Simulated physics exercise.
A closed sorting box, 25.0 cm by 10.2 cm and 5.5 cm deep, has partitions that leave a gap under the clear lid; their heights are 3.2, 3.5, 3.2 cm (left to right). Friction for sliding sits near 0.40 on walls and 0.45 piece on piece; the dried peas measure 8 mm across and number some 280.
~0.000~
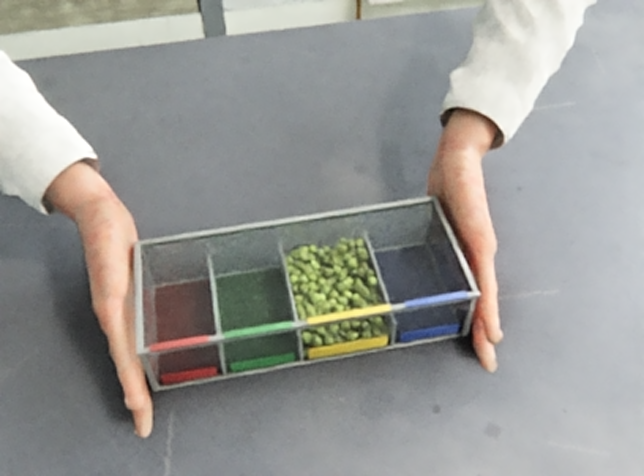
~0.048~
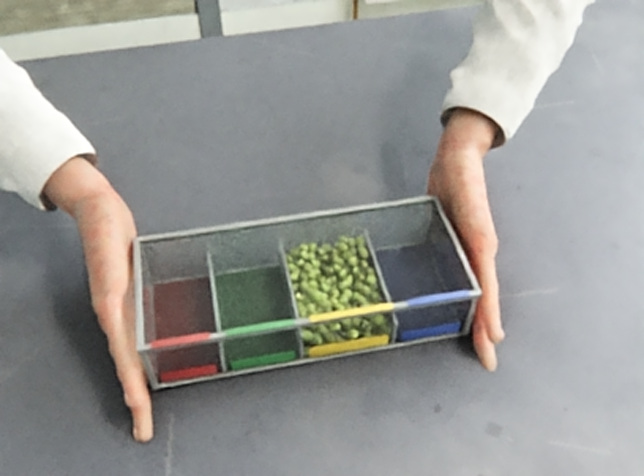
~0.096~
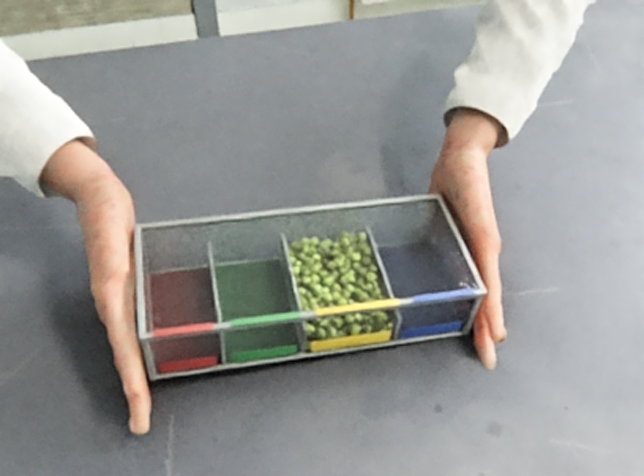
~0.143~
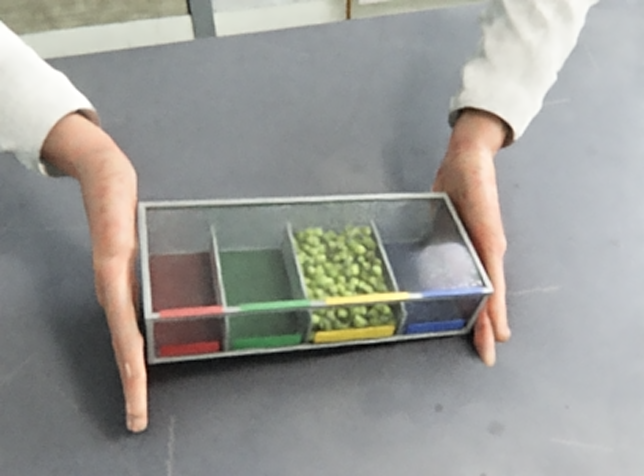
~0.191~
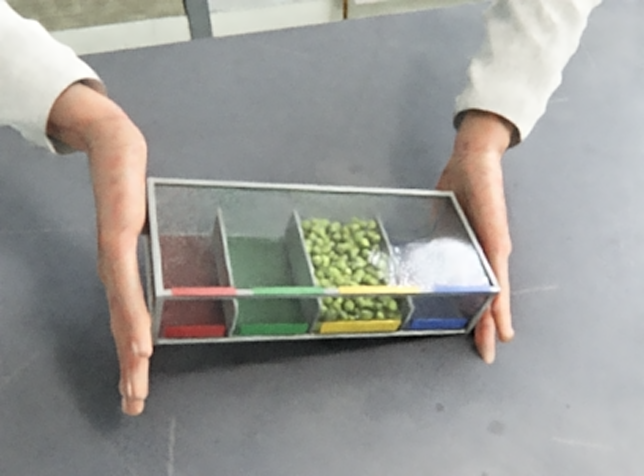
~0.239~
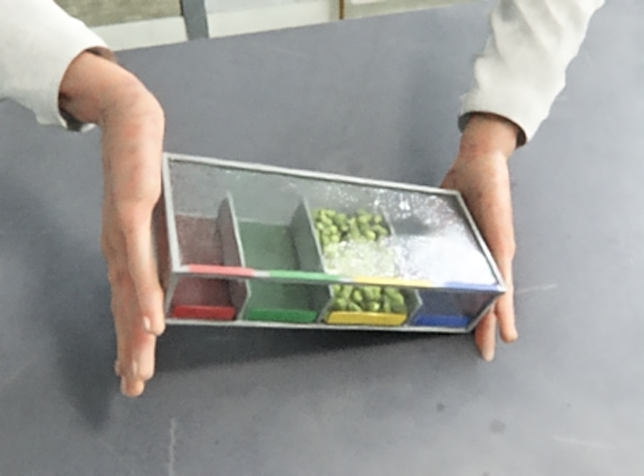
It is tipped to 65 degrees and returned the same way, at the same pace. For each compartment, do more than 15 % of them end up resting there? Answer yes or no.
Red compartment: No, blue compartment: Yes, green compartment: No, yellow compartment: Yes.
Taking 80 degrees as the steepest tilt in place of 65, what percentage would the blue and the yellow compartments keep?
In per cent, blue 50 and yellow 50.
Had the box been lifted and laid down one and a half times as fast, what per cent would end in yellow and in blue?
I'd say yellow 70 percent, blue 30 percent.
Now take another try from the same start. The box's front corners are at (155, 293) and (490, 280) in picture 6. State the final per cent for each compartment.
That leaves red with 0 percent, blue with 20, green with 0 and yellow with 80 percent.
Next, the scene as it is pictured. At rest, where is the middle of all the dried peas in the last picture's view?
Look around (360, 294) in the last picture.
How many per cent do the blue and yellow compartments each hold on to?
Blue 20, yellow 80.
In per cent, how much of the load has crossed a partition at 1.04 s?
Some 20 percent.
Then, at 0.72 s, tilt 63 degrees; blue 10 %, yellow 90 %.
Then, at 1.04 s, tilt 25 degrees; blue 20 %, yellow 80 %.
After 1.45 s, tilt 0 degrees; blue 20 %, yellow 80 %.
At rest (1.8 s), red 0 %, blue 20 %, green 0 %, yellow 80 %.
